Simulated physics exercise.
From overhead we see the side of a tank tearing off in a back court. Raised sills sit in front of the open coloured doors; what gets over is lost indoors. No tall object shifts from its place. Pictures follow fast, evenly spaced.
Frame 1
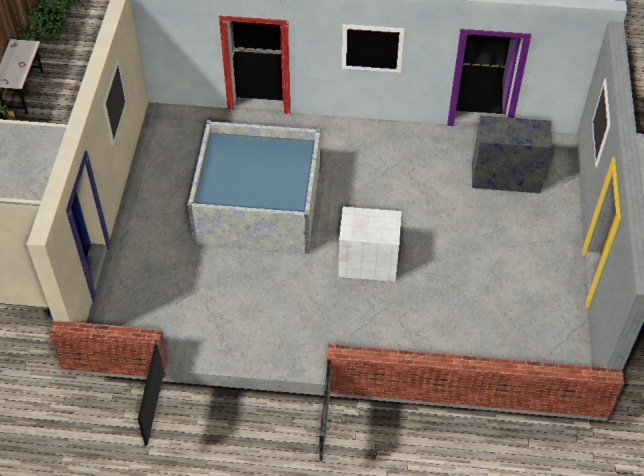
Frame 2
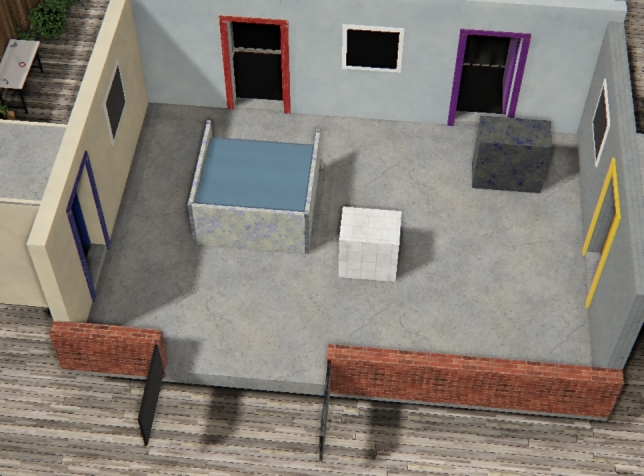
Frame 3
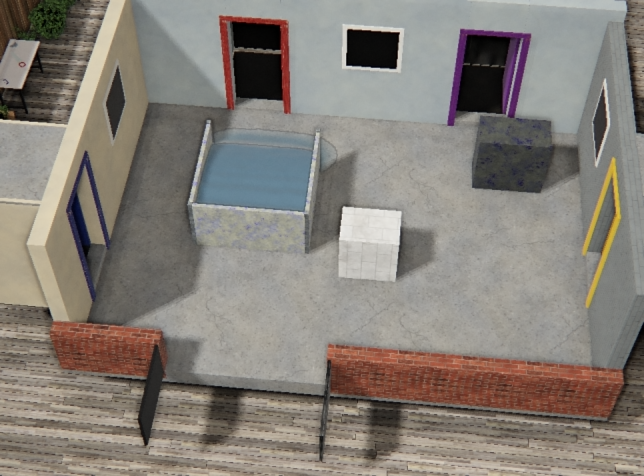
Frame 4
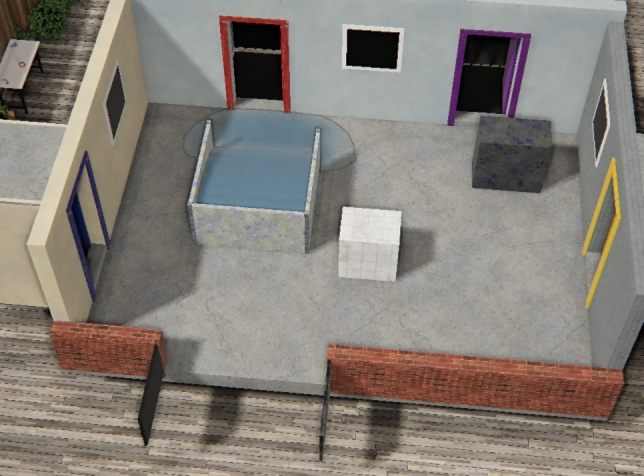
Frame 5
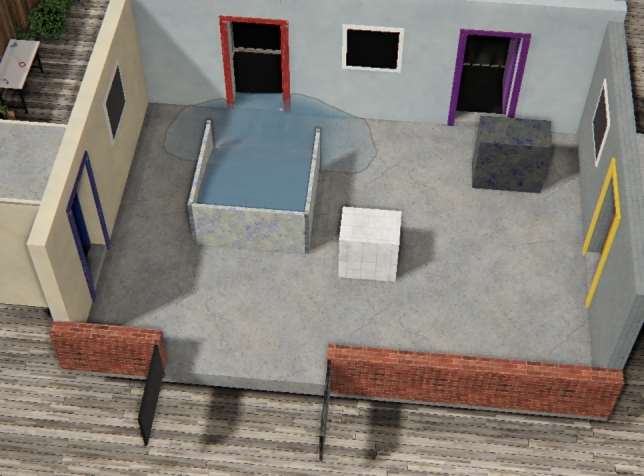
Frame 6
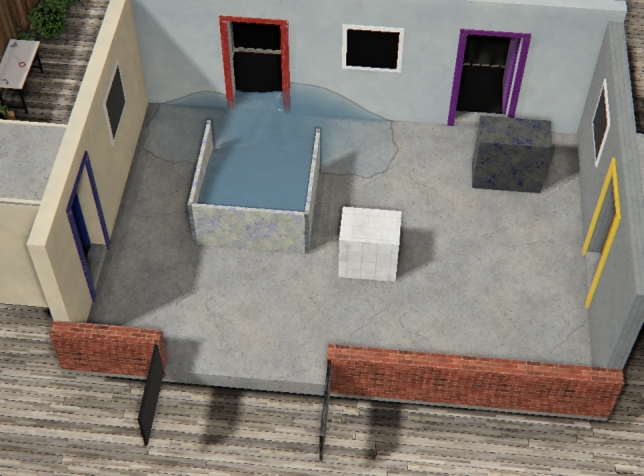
Water pouring from a tank as its far side opens, spreading across a grey courtyard floor toward the red-framed doorway.
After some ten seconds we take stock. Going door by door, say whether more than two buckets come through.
Through the red door, more than two; through the blue door, two or fewer; through the yellow door, two or fewer; through the purple door, two or fewer.
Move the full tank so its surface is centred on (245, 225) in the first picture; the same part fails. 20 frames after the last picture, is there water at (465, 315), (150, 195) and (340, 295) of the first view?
Spared, hit, spared.
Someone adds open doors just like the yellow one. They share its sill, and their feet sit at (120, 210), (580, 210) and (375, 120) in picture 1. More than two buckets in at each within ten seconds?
In order: Falls short, falls short, exceeds it.
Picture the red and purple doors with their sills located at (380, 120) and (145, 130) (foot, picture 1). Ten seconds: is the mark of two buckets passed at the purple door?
My take is that the purple door gets beyond it.
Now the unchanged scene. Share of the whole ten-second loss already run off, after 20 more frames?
About 75 per cent.
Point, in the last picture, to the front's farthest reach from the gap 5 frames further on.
Somewhere around (511, 130).
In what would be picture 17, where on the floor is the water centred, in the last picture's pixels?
At about (293, 157).
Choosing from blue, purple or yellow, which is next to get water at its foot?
I say the purple-painted one.
A moment on, water covers 20 % of the floor; the red door far over two buckets in, the blue door not reached, the yellow door not reached, the purple door wet at the sill, nothing in.
Next, water covers 35 % of the floor; the red door far over two buckets in, the blue door not reached, the yellow door not reached, the purple door wet at the sill, nothing in.
Then, water covers 65 % of the floor; the red door far over two buckets in, the blue door wet at the sill, nothing in, the yellow door wet at the sill, nothing in, the purple door wet at the sill, nothing in.
Later, water covers 80 % of the floor; the red door far over two buckets in, the blue door wet at the sill, nothing in, the yellow door wet at the sill, nothing in, the purple door wet at the sill, nothing in.
In the end, water covers 100 % of the floor; the red door far over two buckets in, the blue door wet at the sill, nothing in, the yellow door wet at the sill, nothing in, the purple door wet at the sill, nothing in.
